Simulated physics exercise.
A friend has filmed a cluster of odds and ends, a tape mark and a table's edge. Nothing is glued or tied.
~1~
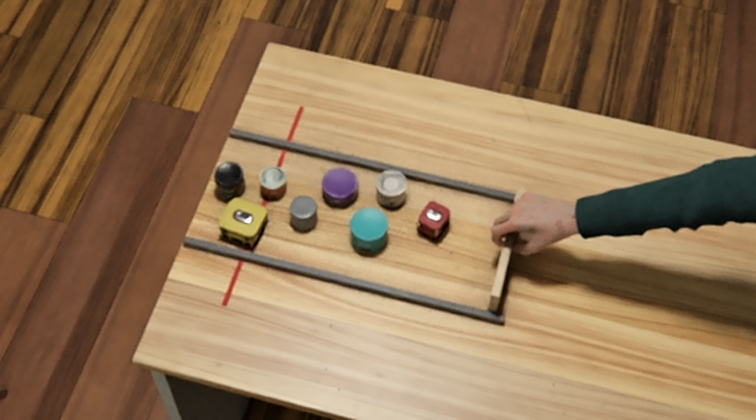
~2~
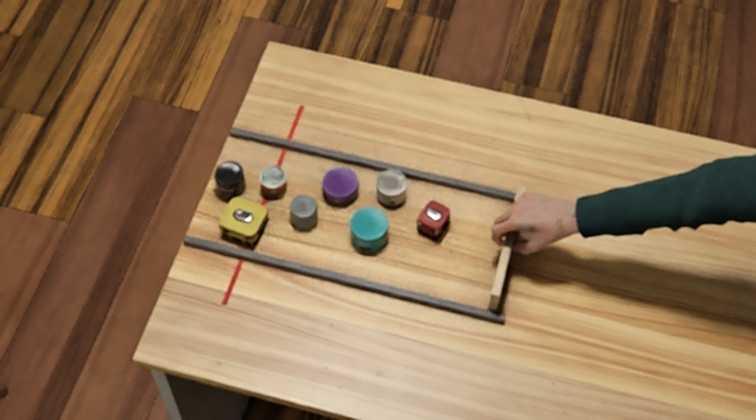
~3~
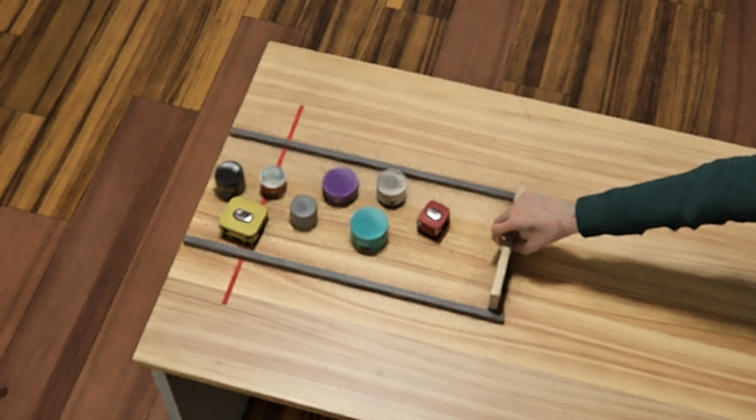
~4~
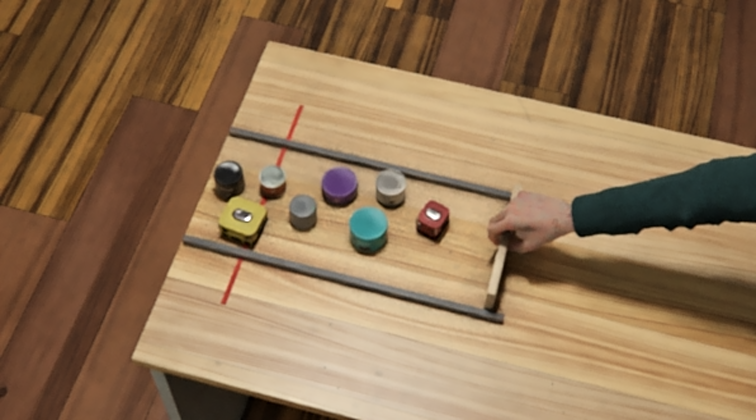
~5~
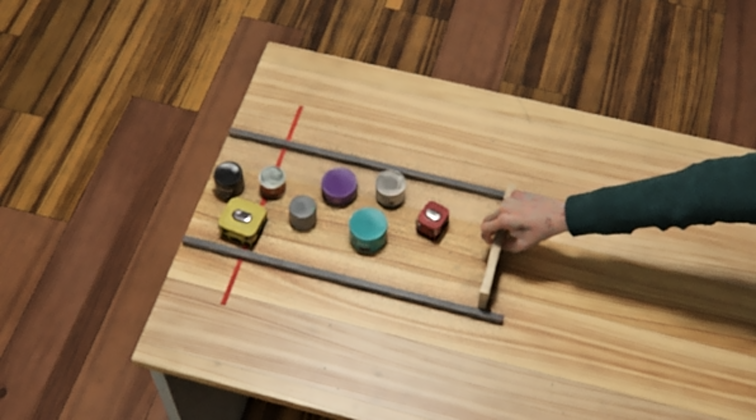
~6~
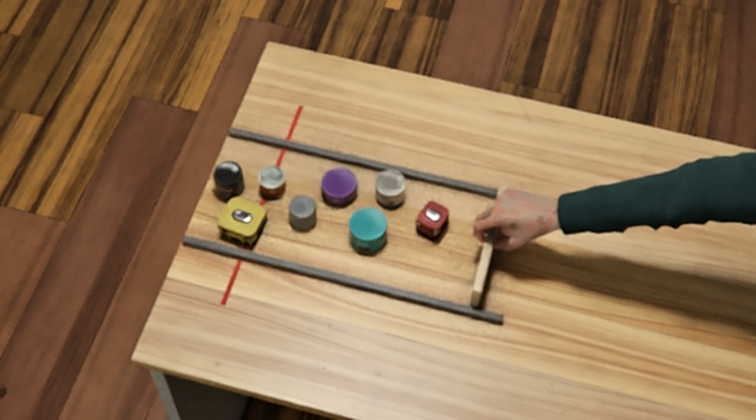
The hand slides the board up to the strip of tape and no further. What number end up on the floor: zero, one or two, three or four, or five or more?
In the end the number that fall off is one or two.
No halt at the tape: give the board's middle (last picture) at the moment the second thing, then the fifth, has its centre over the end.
At (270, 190) for the second, at (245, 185) for the fifth.
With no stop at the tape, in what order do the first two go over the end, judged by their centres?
The order is the black tub, the orange tin.
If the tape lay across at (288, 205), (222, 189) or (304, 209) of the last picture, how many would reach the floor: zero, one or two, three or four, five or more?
For each place: 1 or 2; at least five; none at all.
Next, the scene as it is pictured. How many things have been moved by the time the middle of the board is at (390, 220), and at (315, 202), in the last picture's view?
At the one place 3, at the other 7.
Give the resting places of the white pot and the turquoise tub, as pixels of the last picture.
First (265, 151), then (240, 203).
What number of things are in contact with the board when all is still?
The number is 3.
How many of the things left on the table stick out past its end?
It comes to 1.
Soon after, none off yet; black tub at rest near (229, 180); yellow case at rest near (243, 222); orange tin at rest near (273, 183).
After that, none off yet; black tub at rest near (229, 180); yellow case at rest near (243, 222); orange tin moving near (266, 183).
In the end, the number that fall off is one or two; gone, orange tin and black tub.
